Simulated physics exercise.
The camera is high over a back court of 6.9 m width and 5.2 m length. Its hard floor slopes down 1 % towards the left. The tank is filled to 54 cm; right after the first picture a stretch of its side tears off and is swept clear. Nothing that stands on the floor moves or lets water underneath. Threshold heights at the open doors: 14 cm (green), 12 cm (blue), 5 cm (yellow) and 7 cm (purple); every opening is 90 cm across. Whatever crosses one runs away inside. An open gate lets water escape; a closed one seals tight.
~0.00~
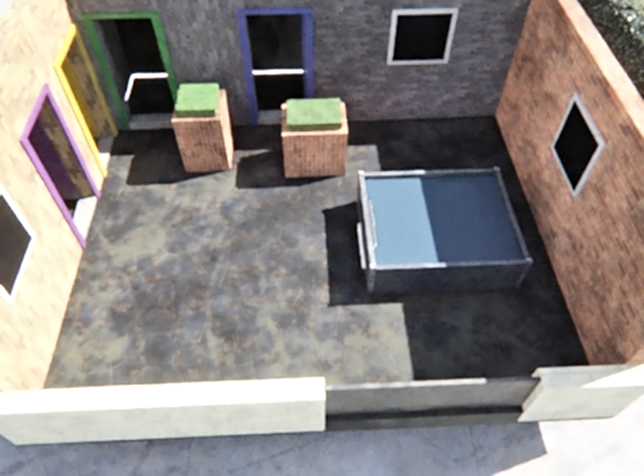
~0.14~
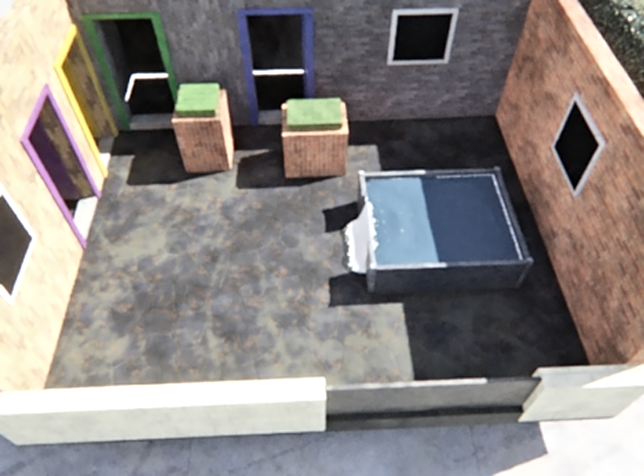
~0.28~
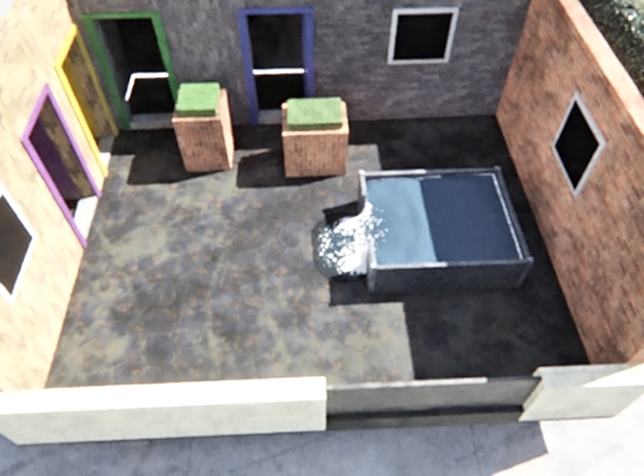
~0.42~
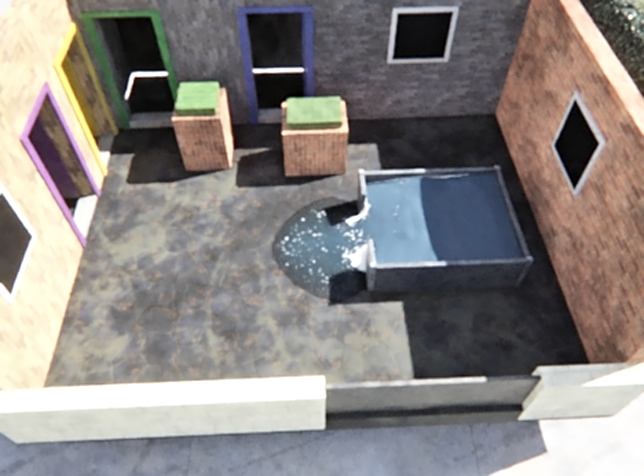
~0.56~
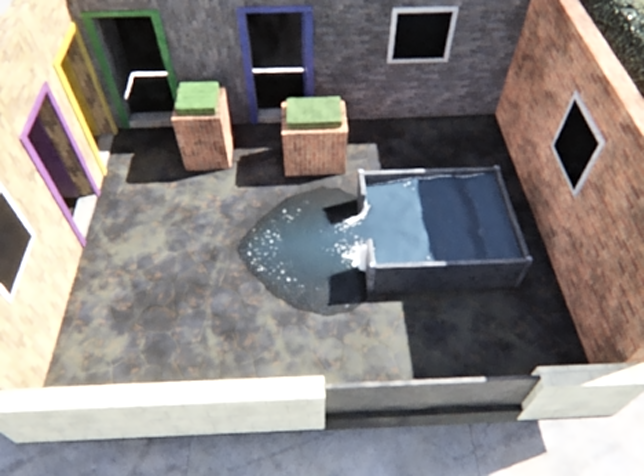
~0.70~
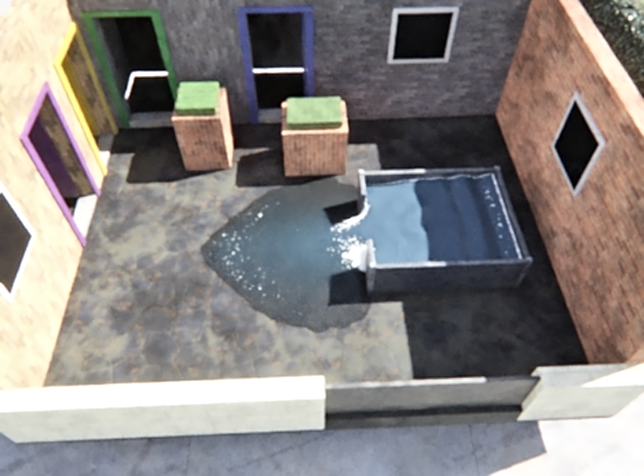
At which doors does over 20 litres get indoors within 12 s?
Within that time: At the green door it stays under the limit; at the blue door it keeps below the limit; at the yellow door it goes over the limit; at the purple door it passes the limit.
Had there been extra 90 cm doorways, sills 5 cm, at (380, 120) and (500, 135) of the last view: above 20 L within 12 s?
In turn: Below, under.
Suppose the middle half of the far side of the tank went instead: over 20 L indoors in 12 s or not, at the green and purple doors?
Against that limit: Green not over, purple below.
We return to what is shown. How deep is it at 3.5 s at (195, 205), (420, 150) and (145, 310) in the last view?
About 2, 0 and 2 cm.
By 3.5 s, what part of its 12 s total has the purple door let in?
Some 45 per cent by then.
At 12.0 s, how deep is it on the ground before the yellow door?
Some 9.5 cm.
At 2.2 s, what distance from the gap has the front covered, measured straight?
Some 4.8 m out.
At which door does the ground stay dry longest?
Last comes the green one.
After 1.4 s water covers 35 % of the floor and is deepest (33 cm) near (360, 246); green door not reached, blue door not reached, yellow door not reached, purple door not reached.
After 2.2 s water covers 50 % of the floor and is deepest (26 cm) near (360, 246); green door not reached, blue door not reached, yellow door not reached, purple door 15 cm at the sill, 9 L in.
After 3.5 s water covers 55 % of the floor and is deepest (20 cm) near (360, 246); green door 6 cm at the sill, 0 L in, blue door 3 cm at the sill, 0 L in, yellow door 9 cm at the sill, 16 L in, purple door 15 cm at the sill, 55 L in.
After 7.0 s water covers 65 % of the floor and is deepest (13 cm) near (114, 142); green door 10 cm at the sill, 0 L in, blue door 4 cm at the sill, 0 L in, yellow door 11 cm at the sill, 60 L in, purple door 11 cm at the sill, 100 L in.
After 12.0 s water covers 95 % of the floor and is deepest (10 cm) near (110, 156); green door 9 cm at the sill, 0 L in, blue door 5 cm at the sill, 0 L in, yellow door 9 cm at the sill, 124 L in, purple door 9 cm at the sill, 127 L in.
